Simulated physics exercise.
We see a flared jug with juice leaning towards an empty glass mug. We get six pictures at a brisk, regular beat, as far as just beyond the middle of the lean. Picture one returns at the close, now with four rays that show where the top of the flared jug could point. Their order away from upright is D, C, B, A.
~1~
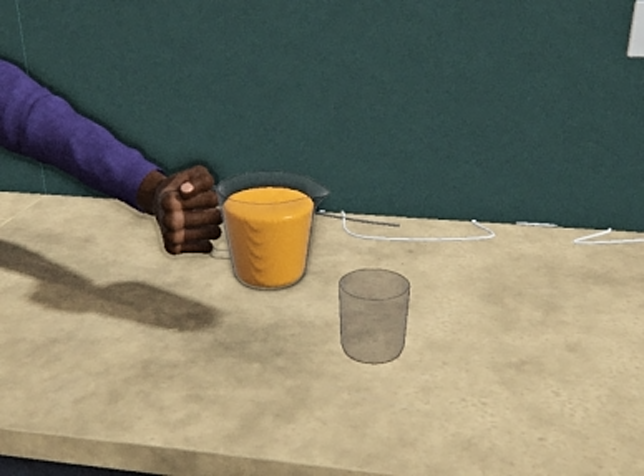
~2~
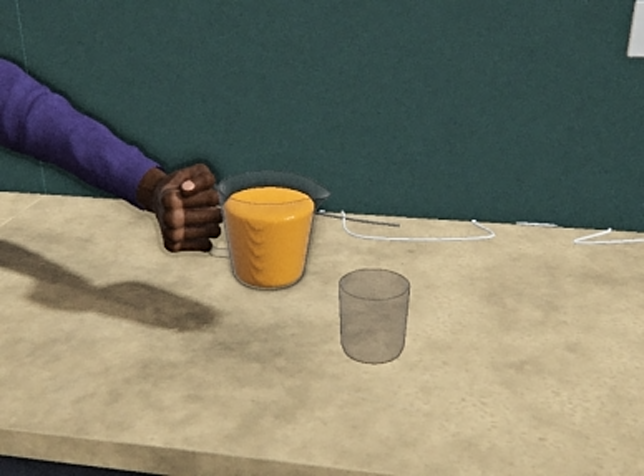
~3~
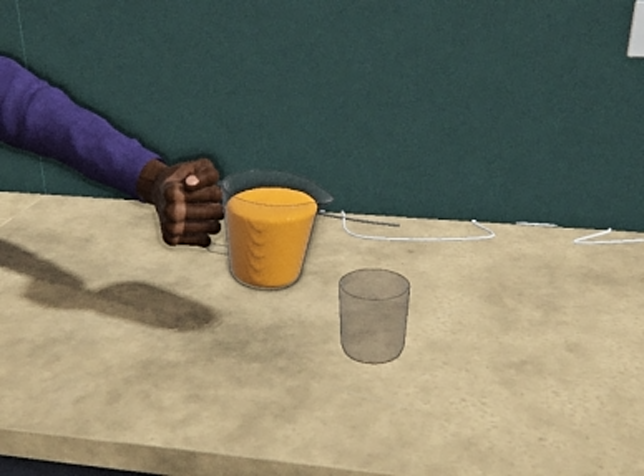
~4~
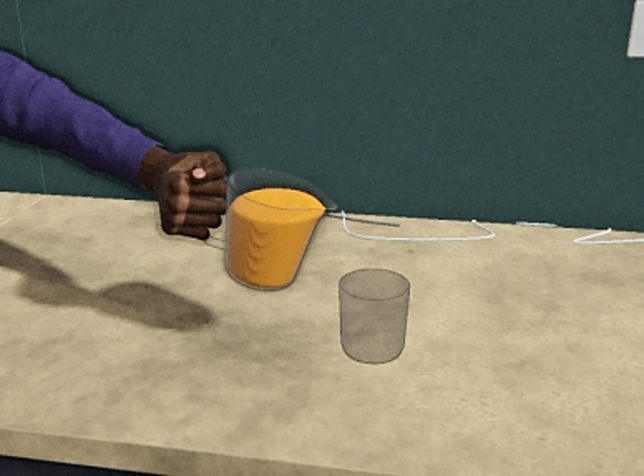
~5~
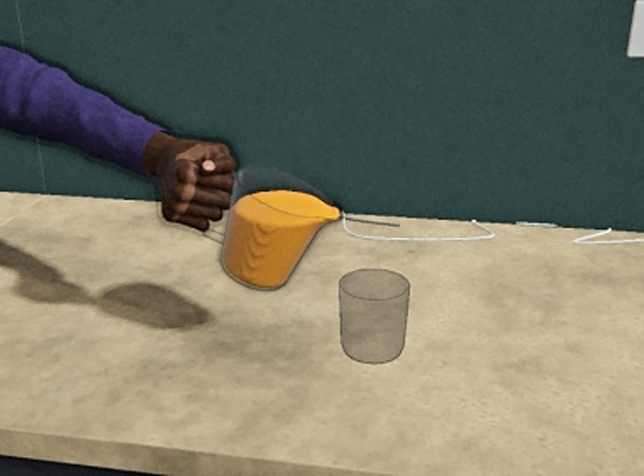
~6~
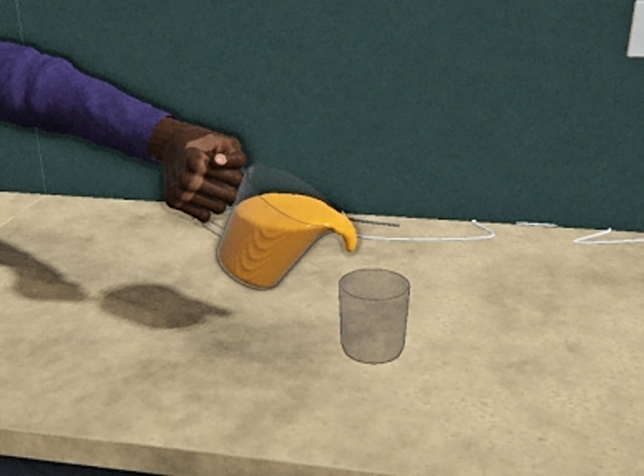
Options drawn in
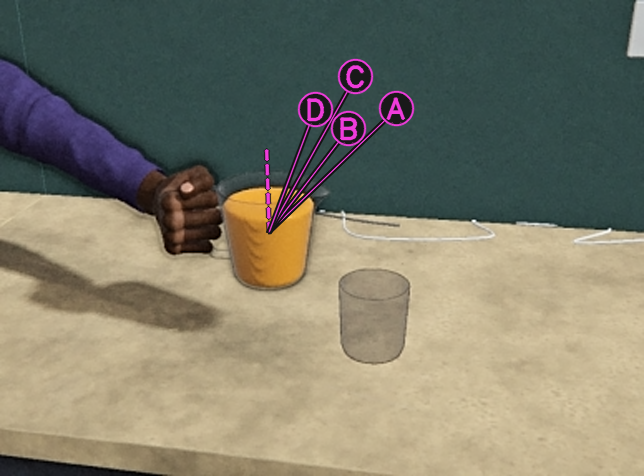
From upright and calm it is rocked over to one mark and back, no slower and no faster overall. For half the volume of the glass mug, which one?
Take A.
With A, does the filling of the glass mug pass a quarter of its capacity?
Yes.
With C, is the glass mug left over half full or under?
Under half.
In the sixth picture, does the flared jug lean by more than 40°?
No, it does not.
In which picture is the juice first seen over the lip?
In picture 6.
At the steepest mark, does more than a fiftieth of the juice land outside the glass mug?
No.
On the marked copy, A at (384, 120); B at (338, 142); C at (347, 91); D at (309, 125).
Choosing A, the glass mug ends with about 48 % of what it can hold.
Choosing B, the glass mug ends with about 30 % of what it can hold.
Choosing C, the glass mug ends with about 16 % of what it can hold.
Choosing D, the glass mug ends with about 4 % of what it can hold.
